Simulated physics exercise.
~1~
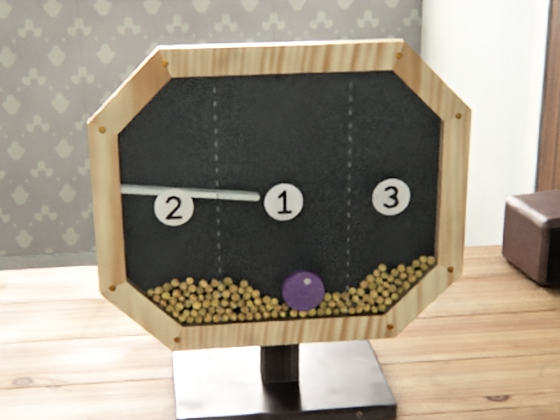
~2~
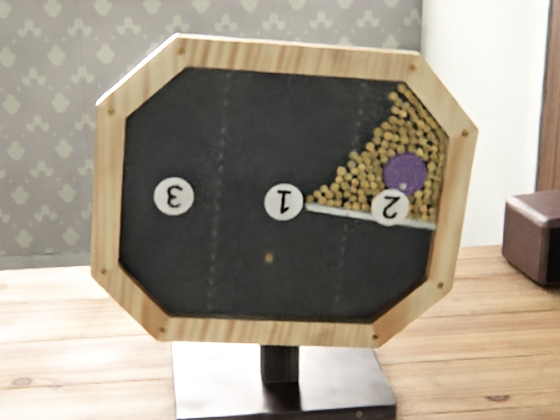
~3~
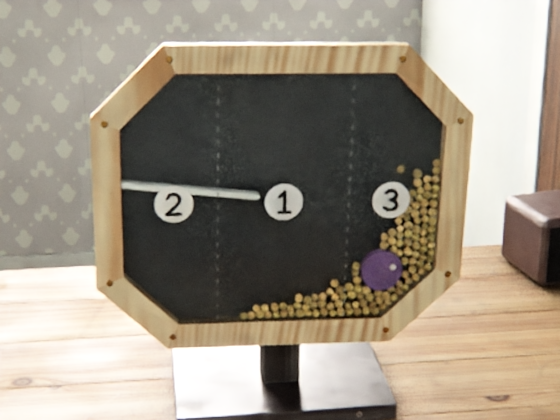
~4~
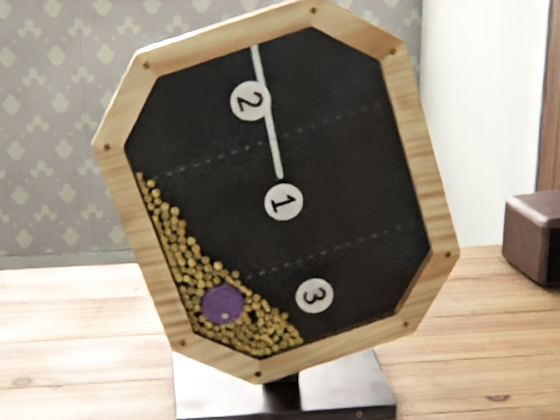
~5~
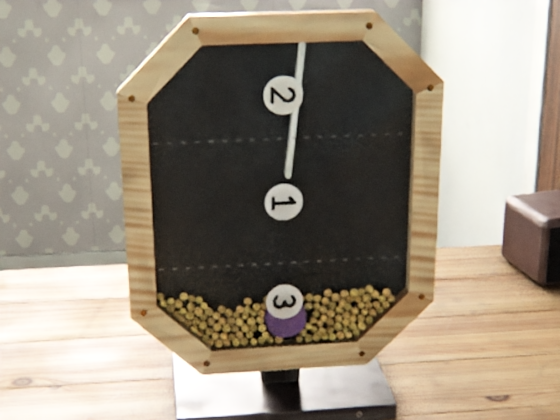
On a wooden table, an upright puzzle box turning full circle, then swinging back, beads and purple disc settling in strip three.
